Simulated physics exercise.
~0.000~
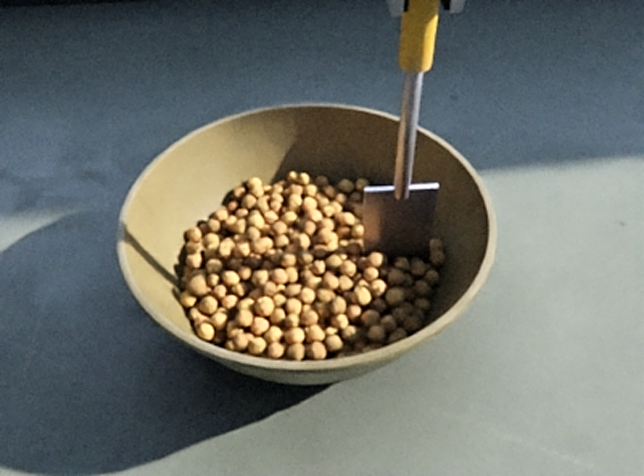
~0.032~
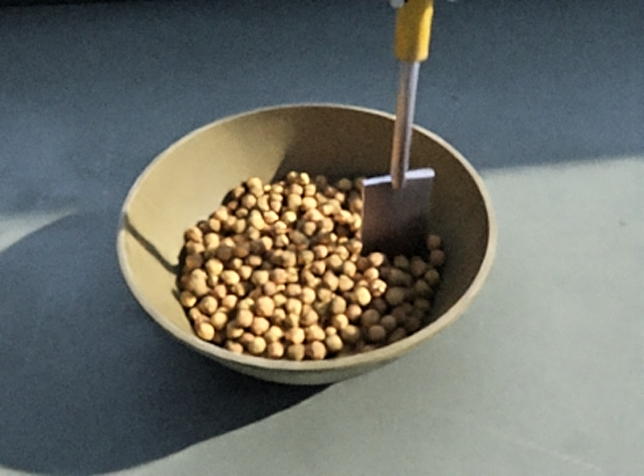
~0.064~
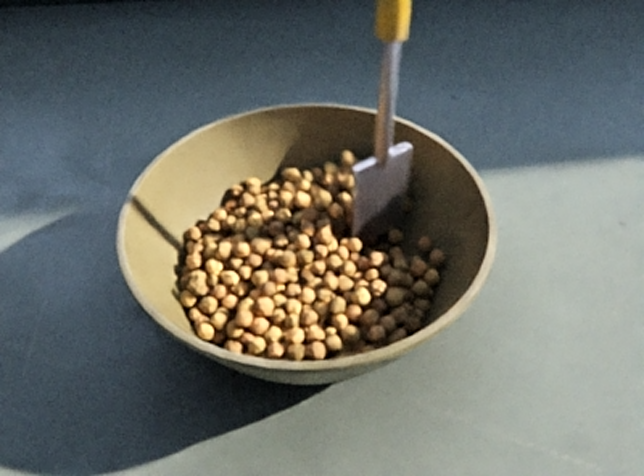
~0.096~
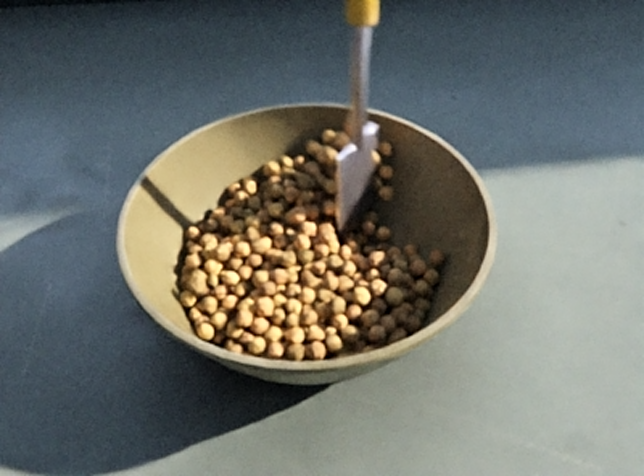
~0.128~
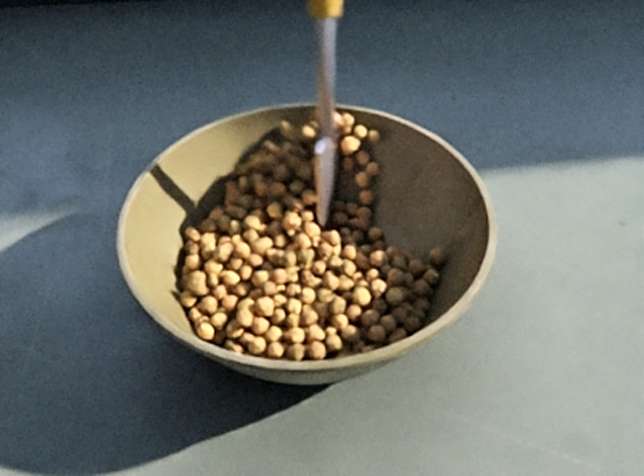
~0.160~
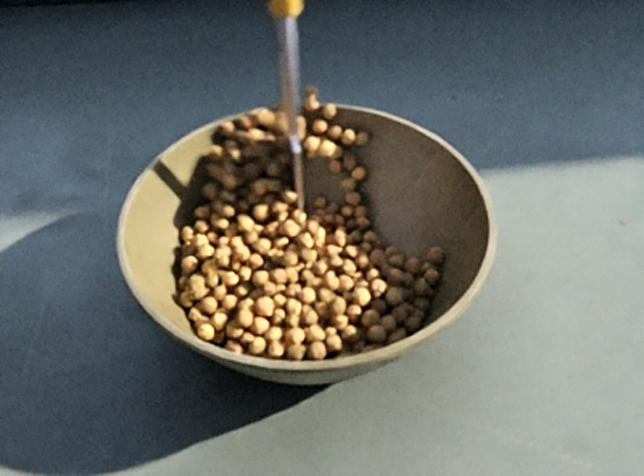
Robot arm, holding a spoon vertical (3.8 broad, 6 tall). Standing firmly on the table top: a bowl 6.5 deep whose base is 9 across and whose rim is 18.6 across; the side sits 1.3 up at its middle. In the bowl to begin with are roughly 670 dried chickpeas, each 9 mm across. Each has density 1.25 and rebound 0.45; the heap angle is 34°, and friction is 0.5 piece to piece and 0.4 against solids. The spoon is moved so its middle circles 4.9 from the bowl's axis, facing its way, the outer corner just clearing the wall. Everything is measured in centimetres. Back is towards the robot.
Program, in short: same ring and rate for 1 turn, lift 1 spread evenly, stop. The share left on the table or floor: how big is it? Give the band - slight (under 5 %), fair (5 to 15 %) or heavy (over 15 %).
Band: Fair.
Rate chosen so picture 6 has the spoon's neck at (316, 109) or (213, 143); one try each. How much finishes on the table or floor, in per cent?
Near 5 in a hundred for the first and near 25 in a hundred for the second.
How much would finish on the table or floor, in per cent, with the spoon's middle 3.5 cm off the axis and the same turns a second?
It would come to about 0 per cent.
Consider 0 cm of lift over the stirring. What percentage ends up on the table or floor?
15 %.
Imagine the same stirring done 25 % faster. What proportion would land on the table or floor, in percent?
Estimated share: About 15 per cent.
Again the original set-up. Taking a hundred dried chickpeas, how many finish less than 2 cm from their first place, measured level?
Result: Close to 30 per cent of the load.
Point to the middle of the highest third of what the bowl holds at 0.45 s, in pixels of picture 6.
Top-third centre at approx. (380, 299).
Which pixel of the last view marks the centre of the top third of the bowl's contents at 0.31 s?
About pixel (215, 288).
After 0.31 s, 196° round, highest piece 8 above the table; 651 in the bowl, 6 on the table or floor, 13 in flight or on the tool.
After 0.45 s, 296° round, highest piece 9 above the table; 618 in the bowl, 31 on the table or floor, 21 in flight or on the tool.
After 0.73 s, 0° round, highest piece 5 above the table; 604 in the bowl, 66 on the table or floor.
After 1.43 s, 0° round, highest piece 5 above the table; 604 in the bowl, 66 on the table or floor.
In the end, 604 in the bowl, 66 on the table or floor. That is 10 % on the table or floor.
